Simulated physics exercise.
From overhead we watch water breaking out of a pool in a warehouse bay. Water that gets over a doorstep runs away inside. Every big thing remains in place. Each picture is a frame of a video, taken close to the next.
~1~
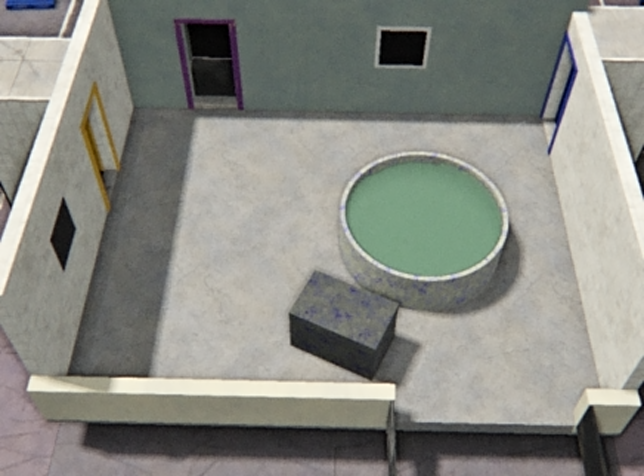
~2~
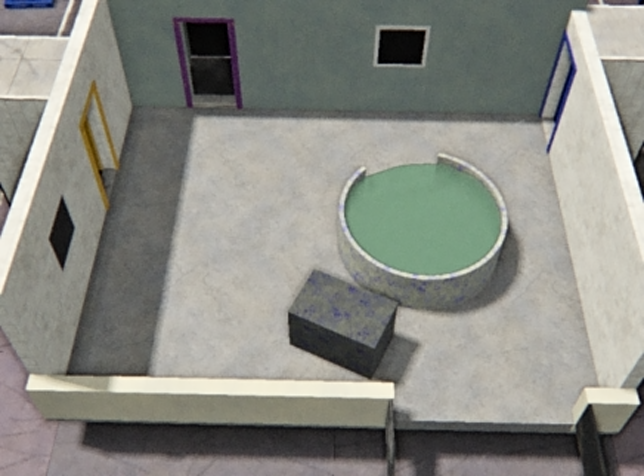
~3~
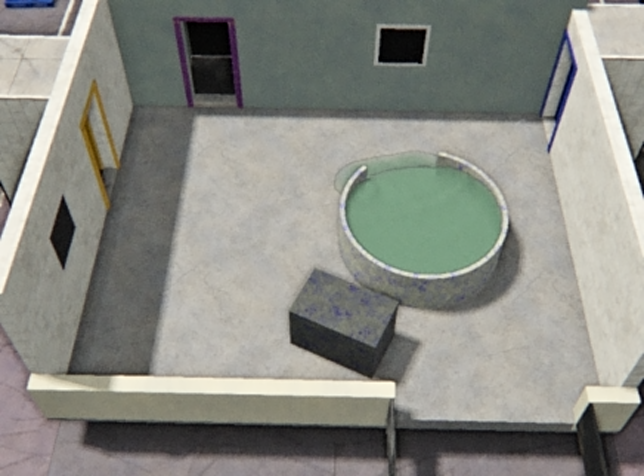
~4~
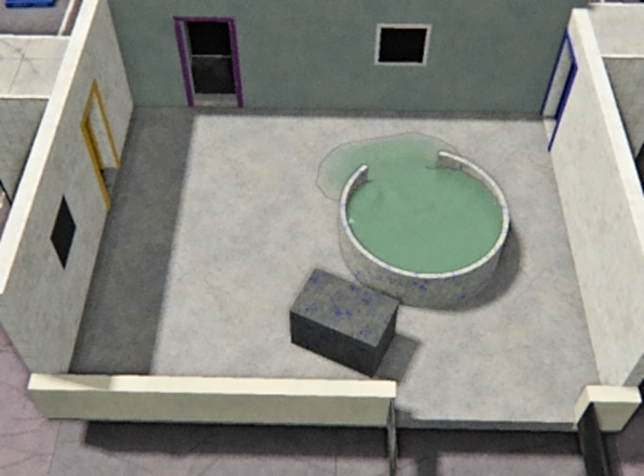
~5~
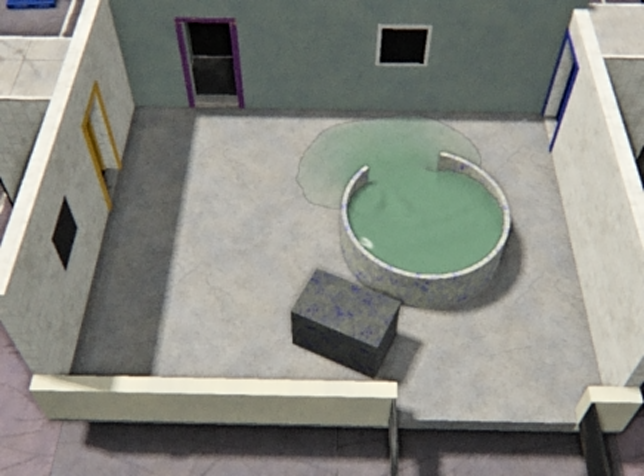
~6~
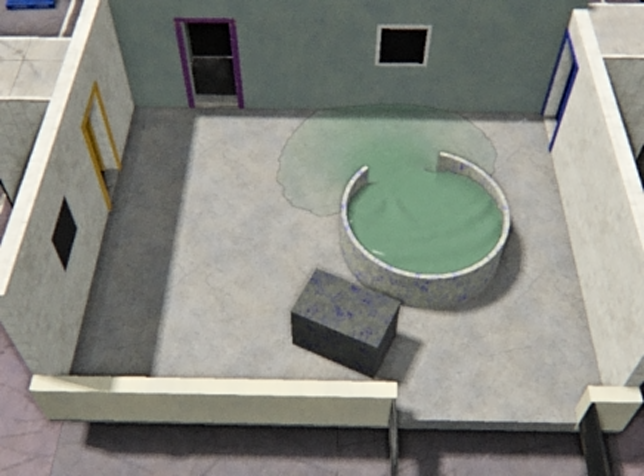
At the start, a round pool of still green water sits beside a dark block in a walled bay. A gap appears in the pool's far rim, and water pours out through it, spreading across the pale floor in a widening sheet toward the left and the back wall.
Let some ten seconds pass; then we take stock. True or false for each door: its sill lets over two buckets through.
The purple door false; the yellow door true; the blue door true.
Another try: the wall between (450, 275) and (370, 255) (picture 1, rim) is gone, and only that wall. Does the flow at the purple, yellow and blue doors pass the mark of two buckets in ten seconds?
So the purple one ends up below, the yellow one ends up above and the blue one ends up below.
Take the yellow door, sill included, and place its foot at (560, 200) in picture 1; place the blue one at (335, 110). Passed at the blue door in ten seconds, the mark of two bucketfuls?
I'd say the blue one tops the limit.
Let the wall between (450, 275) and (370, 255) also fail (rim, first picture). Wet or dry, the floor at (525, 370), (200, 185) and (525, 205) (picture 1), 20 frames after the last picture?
Taking each in turn, they come out watered, watered, kept dry.
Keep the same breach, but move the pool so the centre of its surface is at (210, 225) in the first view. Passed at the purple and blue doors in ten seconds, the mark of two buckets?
I'd say purple door crosses the threshold while blue door crosses the threshold.
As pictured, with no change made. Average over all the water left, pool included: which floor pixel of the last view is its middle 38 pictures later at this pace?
Roughly at (315, 206).
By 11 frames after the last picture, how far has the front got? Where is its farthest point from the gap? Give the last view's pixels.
Best guess: Near (134, 110).
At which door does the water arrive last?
I'd go with the door marked yellow.
A moment on, water covers 20 % of the floor; the purple door wet at the sill, nothing in, the yellow door not reached, the blue door not reached.
Next, water covers 25 % of the floor; the purple door wet at the sill, nothing in, the yellow door not reached, the blue door over two buckets in.
Then, water covers 45 % of the floor; the purple door under two buckets in, the yellow door under two buckets in, the blue door far over two buckets in.
Later, water covers 75 % of the floor; the purple door under two buckets in, the yellow door far over two buckets in, the blue door far over two buckets in.
In the end, water covers 95 % of the floor; the purple door under two buckets in, the yellow door far over two buckets in, the blue door far over two buckets in.
